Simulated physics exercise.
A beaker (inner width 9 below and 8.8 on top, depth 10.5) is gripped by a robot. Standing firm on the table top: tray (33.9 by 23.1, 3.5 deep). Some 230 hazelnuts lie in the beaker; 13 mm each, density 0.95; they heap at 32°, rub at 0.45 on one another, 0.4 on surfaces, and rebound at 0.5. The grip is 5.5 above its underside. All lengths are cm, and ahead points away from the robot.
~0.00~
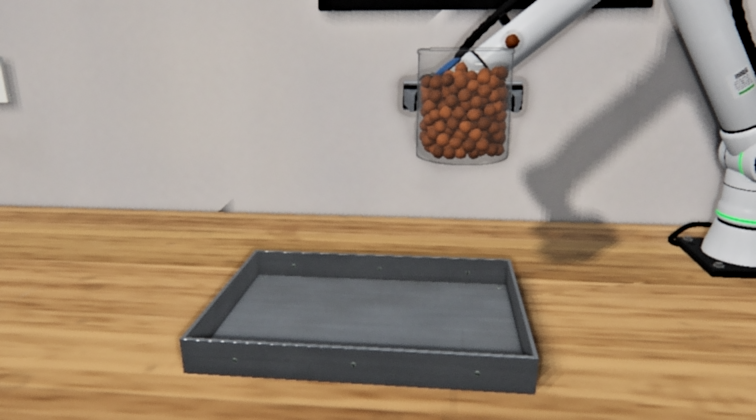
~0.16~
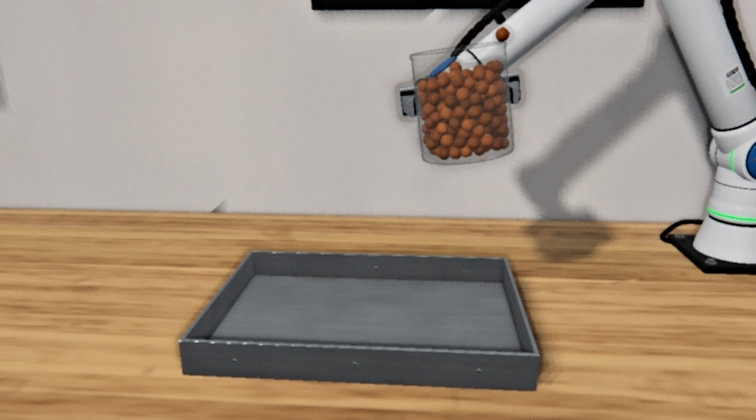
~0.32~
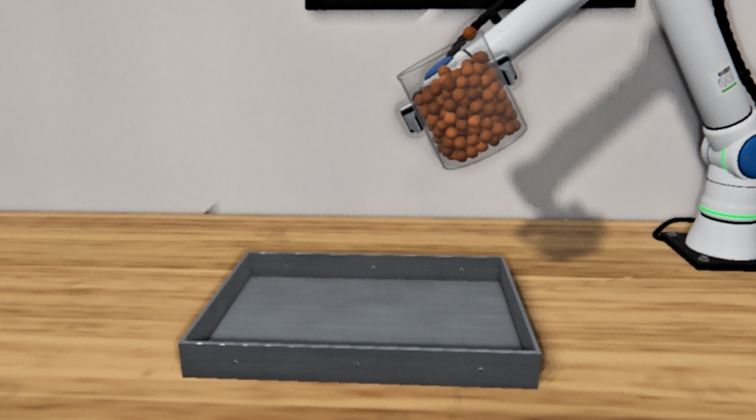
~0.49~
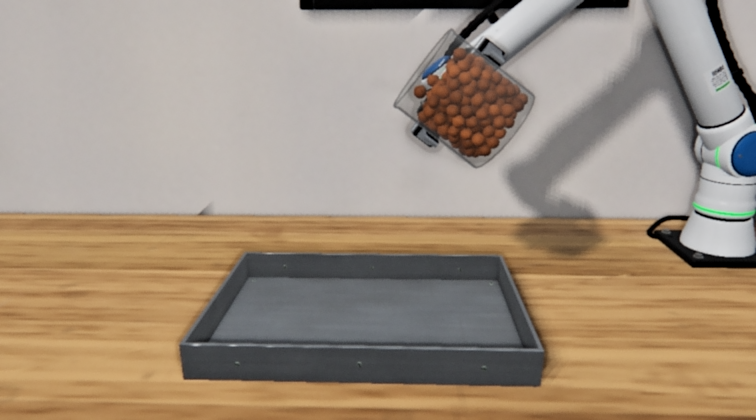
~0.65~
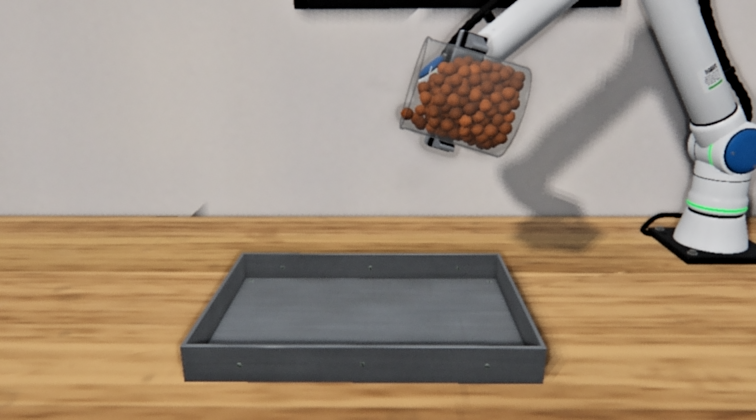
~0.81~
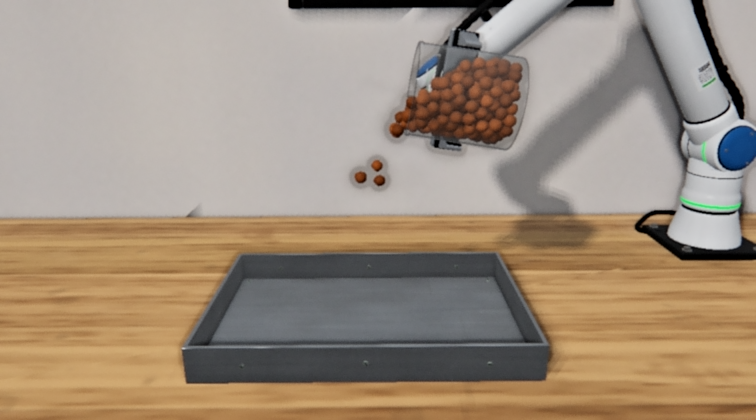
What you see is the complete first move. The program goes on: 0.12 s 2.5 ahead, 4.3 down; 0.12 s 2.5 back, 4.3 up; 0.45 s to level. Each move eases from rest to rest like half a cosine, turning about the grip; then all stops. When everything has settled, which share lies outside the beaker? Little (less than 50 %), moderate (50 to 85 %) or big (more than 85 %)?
Outside the beaker the share is little, less than 50 %.
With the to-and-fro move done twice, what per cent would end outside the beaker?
It would be near 20 per cent.
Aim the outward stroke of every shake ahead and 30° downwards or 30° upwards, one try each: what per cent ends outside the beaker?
About 35 and 65 per cent.
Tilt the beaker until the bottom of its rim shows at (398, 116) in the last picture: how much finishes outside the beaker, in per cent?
About 5 per cent.
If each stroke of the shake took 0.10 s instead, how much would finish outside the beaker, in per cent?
Then about 20 per cent.
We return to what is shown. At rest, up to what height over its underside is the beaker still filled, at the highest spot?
Some 9.0 cm.
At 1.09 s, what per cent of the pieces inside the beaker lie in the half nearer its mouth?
Some 40 per cent.
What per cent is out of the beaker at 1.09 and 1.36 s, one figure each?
In turn: 10, 15.
After 1.09 s, tilted 80° forward, highest piece 28 above the table; 209 in the beaker, 13 in the tray, 10 in flight or on a rim.
After 1.36 s, tilted 17° forward, highest piece 30 above the table; 199 in the beaker, 33 in the tray.
After 1.70 s, level, highest piece 29 above the table; 199 in the beaker, 33 in the tray.
After 2.75 s, level, highest piece 29 above the table; 199 in the beaker, 33 in the tray.
At rest, 199 in the beaker, 33 in the tray. That is 14 % outside the beaker.
